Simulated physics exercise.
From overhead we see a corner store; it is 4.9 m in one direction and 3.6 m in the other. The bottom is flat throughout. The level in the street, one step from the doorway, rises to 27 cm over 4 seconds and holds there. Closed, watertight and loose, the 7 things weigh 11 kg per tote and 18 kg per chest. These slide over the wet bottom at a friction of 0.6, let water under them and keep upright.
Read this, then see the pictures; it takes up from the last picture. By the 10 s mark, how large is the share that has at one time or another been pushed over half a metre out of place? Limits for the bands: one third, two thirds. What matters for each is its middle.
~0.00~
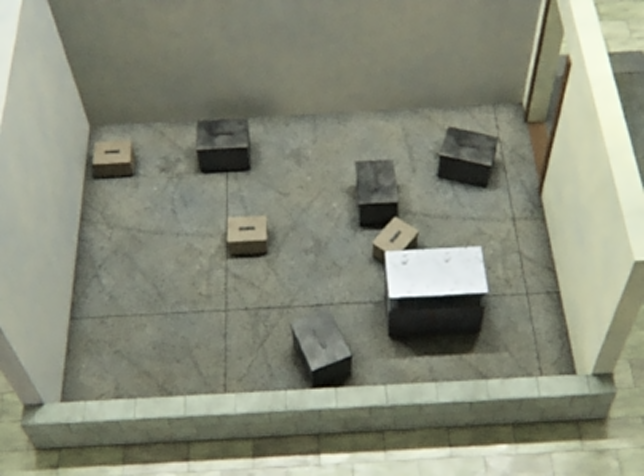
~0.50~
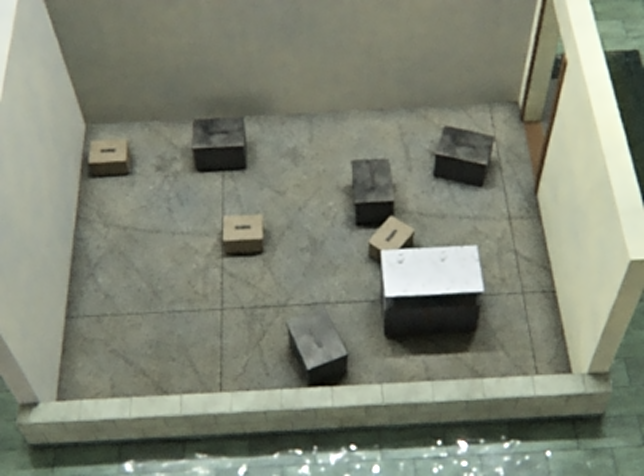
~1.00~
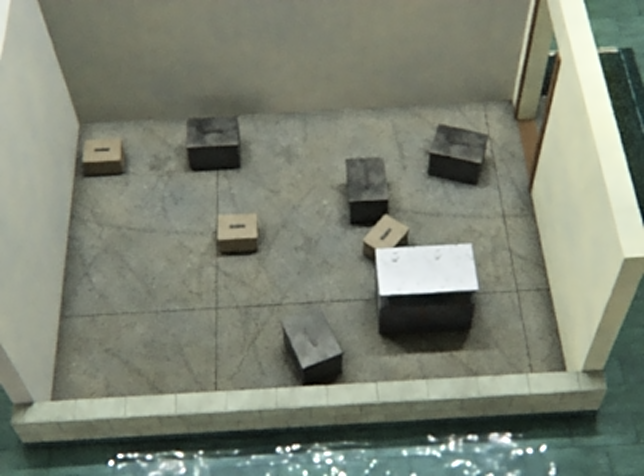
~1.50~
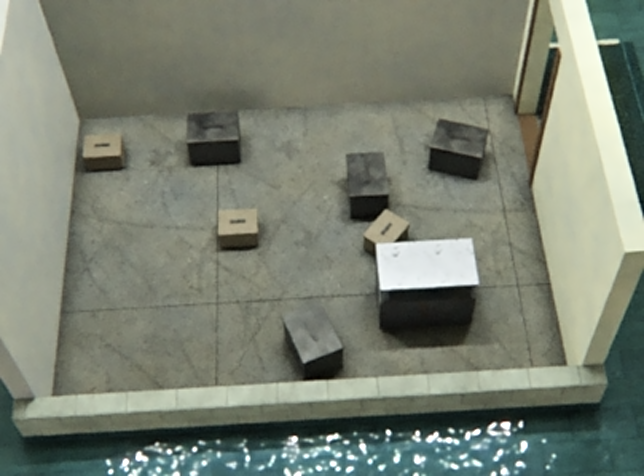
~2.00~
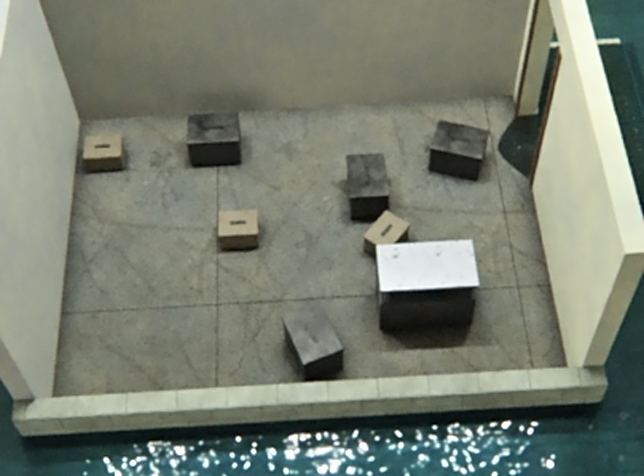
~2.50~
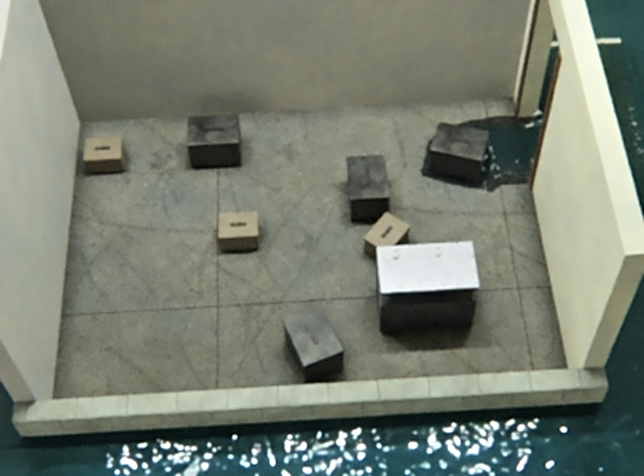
Band: Top, two thirds or more.
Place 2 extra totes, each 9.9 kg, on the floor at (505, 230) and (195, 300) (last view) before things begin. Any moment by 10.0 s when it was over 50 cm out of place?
Taking them in order, the first is within that distance and the second is within that distance.
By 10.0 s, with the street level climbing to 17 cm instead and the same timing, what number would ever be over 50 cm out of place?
You'd get 1 in that case.
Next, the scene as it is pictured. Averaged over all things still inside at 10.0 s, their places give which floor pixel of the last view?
Around (227, 264).
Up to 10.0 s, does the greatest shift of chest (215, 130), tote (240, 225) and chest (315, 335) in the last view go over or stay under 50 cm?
Same order as the question: Greater, smaller, smaller.
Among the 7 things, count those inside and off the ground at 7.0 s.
At that moment 0.
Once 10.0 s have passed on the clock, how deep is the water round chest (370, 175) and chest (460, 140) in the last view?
Around 7 cm and 9 cm.
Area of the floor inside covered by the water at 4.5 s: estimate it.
Wet: Near 6.5 m2.
After 3.5 s 0 of 7 are over 50 cm from their spots; 0 afloat.
After 4.5 s 1 of 7 are over 50 cm from their spots; 0 afloat.
After 7.0 s 2 of 7 are over 50 cm from their spots; 0 afloat.
After 10.0 s 5 of 7 are over 50 cm from their spots, and 5 have been at some point; 2 afloat.
